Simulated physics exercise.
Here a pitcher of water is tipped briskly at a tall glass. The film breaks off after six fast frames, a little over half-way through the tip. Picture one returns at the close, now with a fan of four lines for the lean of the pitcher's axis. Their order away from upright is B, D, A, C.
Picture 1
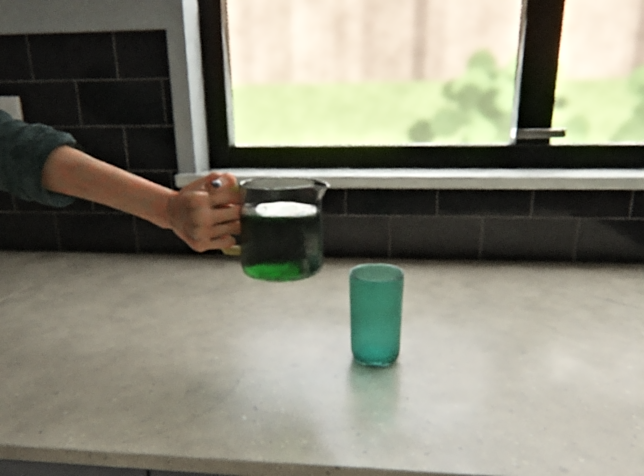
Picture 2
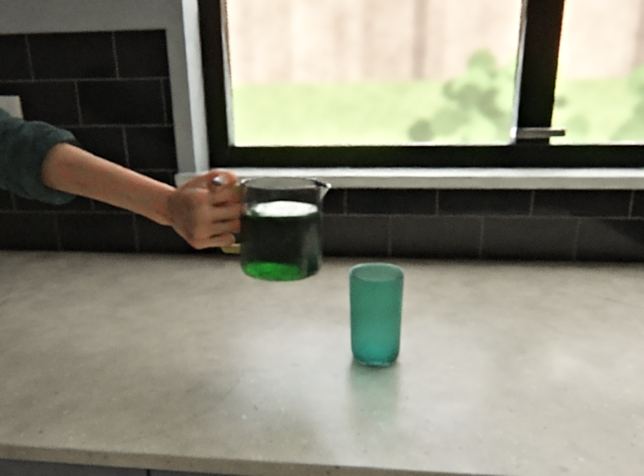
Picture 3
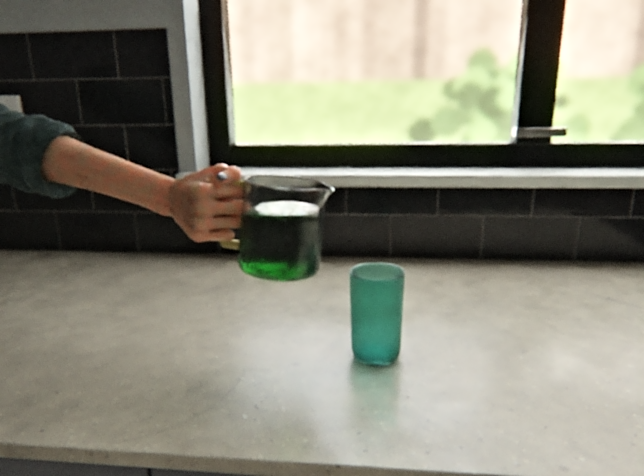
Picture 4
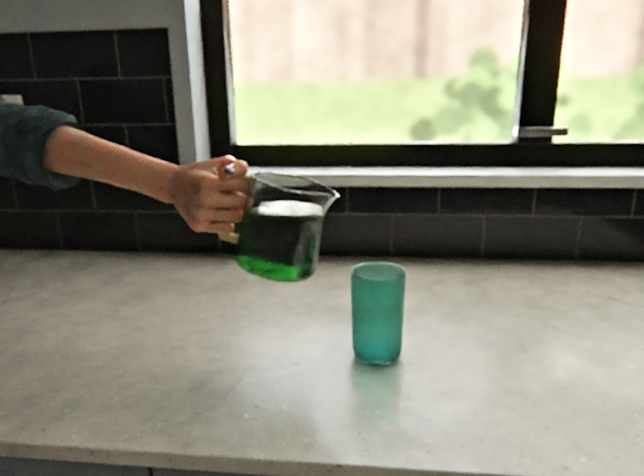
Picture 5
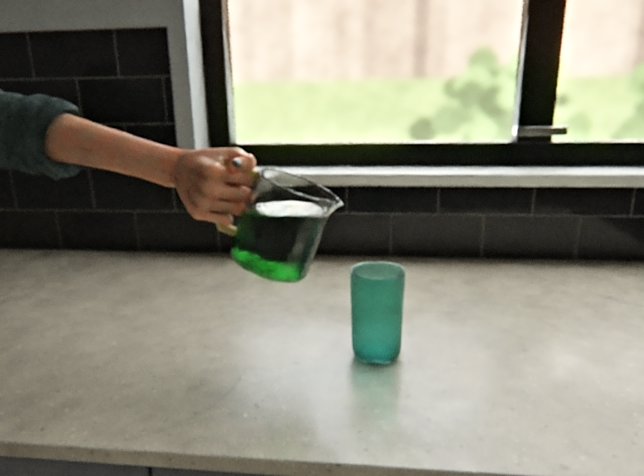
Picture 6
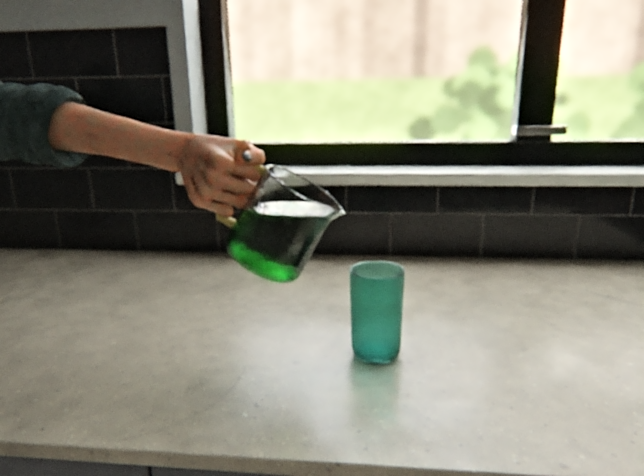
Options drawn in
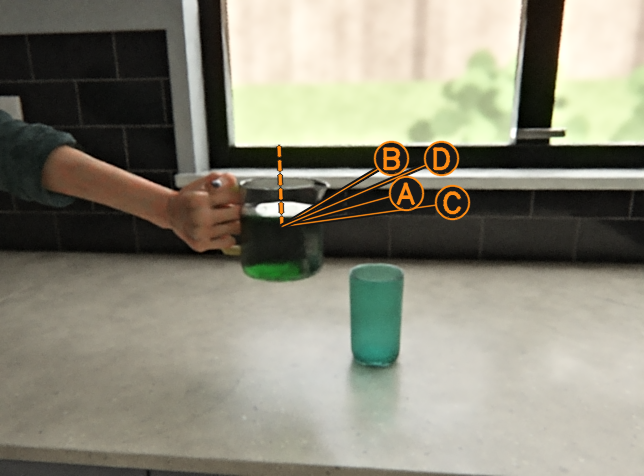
A hand reaching in from the left, its forearm in a dark green sleeve, holds a clear glass pitcher of green liquid above a pale kitchen counter, seen from the front and slightly above by a still camera. A tall teal glass stands to the right, before dark tiles and a bright window. The hand rises slightly and steadily tilts the pitcher rightward, its lip lowering a little, with nothing pouring out.
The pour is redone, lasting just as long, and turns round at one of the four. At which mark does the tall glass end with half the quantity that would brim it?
Take B.
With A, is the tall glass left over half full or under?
Over half.
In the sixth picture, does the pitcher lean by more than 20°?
Yes.
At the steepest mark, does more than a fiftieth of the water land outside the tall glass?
Yes.
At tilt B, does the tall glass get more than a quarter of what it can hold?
Yes, clearly.
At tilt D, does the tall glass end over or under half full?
Over.
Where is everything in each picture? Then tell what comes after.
In the first frame, upright, lip at (328, 185); rim of the tall glass round (377, 272); nothing has left yet.
In the second frame, upright, lip at (329, 186); nothing has left yet.
In the third frame, tipped about 6°, lip at (333, 190); nothing has left yet.
In the fourth frame, tipped about 13°, lip at (338, 196); nothing has left yet.
In the fifth frame, tipped about 21°, lip at (341, 203); nothing has left yet.
In the sixth frame, tipped about 30°, lip at (343, 212); nothing has left yet.
On the marked copy, A at (389, 196); B at (377, 169); C at (435, 205); D at (425, 165).
With A, the tall glass ends with about 91 % of what it can hold; 5 % of the water is spilt.
With B, the tall glass ends with about 49 % of what it can hold.
With C, the tall glass ends with about 83 % of what it can hold; 22 % of the water is spilt.
With D, the tall glass ends with about 74 % of what it can hold.
